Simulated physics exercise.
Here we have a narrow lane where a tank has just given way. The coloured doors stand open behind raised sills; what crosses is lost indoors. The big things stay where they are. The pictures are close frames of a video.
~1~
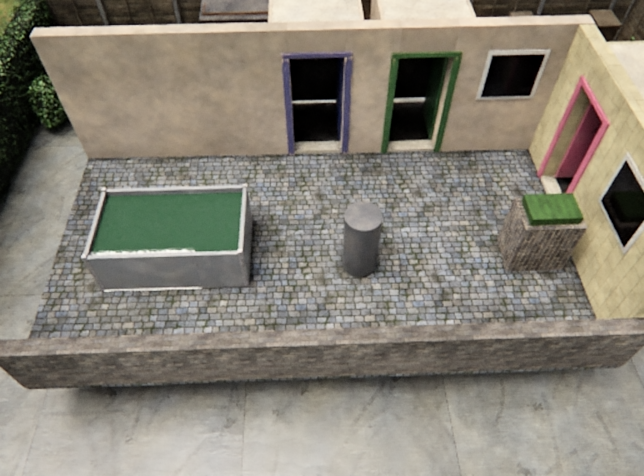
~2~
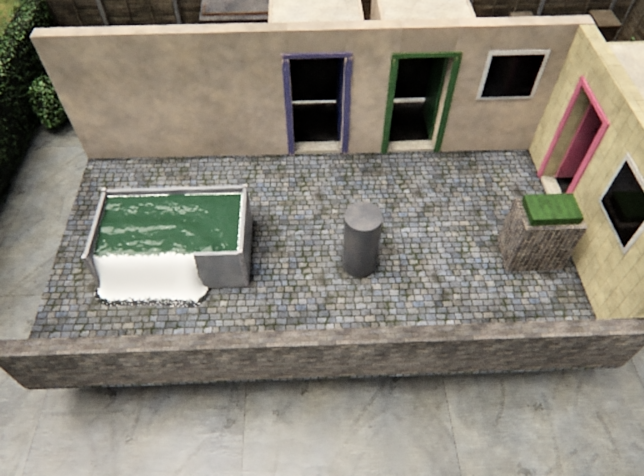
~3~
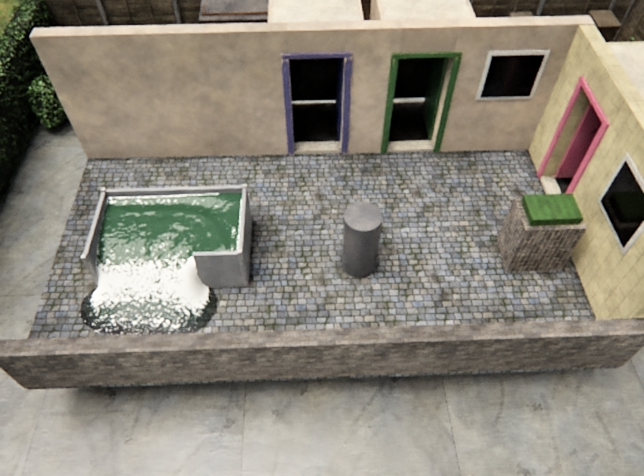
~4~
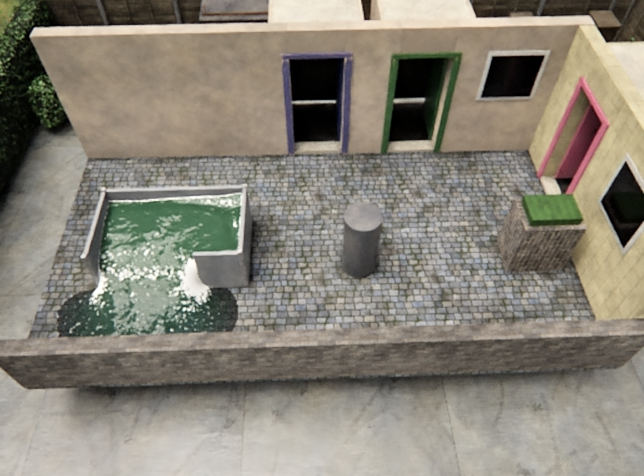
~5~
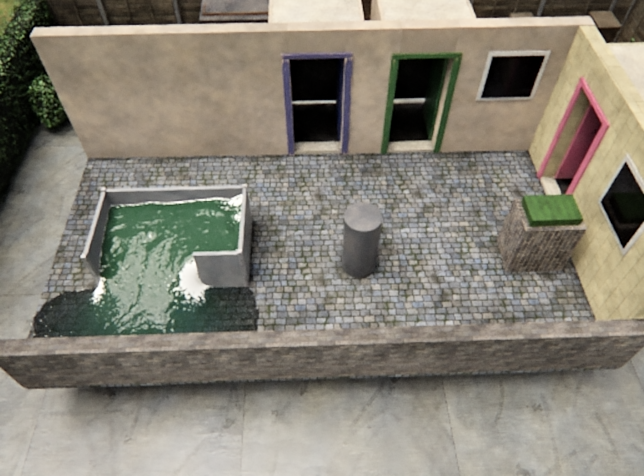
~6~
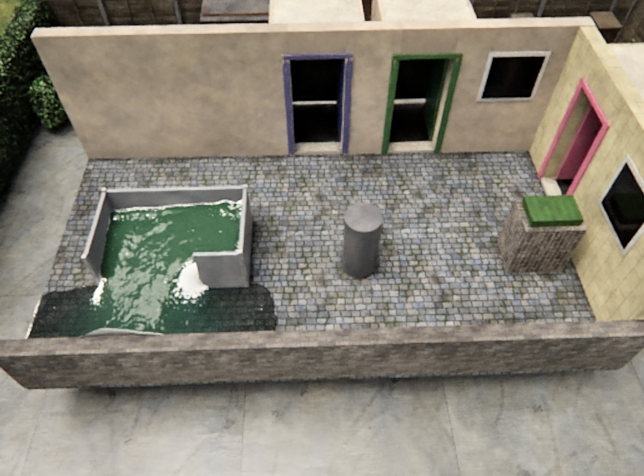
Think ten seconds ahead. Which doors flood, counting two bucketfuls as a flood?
The blue door stays under that; the pink door stays under that; the green door stays under that.
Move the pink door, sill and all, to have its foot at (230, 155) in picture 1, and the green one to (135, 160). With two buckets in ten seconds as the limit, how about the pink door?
My reading: The pink door takes less.
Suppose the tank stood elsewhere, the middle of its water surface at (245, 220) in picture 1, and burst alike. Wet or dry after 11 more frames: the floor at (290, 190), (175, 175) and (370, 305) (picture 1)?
One after the other: Clear, no water, wet.
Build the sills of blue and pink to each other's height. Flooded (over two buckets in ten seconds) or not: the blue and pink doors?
My reading: The blue door holds, the pink door holds.
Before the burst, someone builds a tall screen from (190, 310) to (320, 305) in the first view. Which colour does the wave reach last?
The door marked blue.
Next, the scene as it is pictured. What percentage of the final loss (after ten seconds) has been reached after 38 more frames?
About 90 per cent.
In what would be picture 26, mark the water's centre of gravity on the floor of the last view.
Close to (268, 290).
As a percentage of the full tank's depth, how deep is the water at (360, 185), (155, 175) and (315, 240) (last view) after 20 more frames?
Roughly 2, 0 and 4 per cent, in turn.
A moment on, water covers 20 % of the floor; the blue door not reached, the pink door not reached, the green door not reached.
Next, water covers 35 % of the floor; the blue door not reached, the pink door not reached, the green door not reached.
Then, water covers 55 % of the floor; the blue door not reached, the pink door not reached, the green door not reached.
Later, water covers 60 % of the floor; the blue door wet at the sill, nothing in, the pink door wet at the sill, nothing in, the green door wet at the sill, nothing in.
In the end, water covers 70 % of the floor; the blue door wet at the sill, nothing in, the pink door under two buckets in, the green door wet at the sill, nothing in.
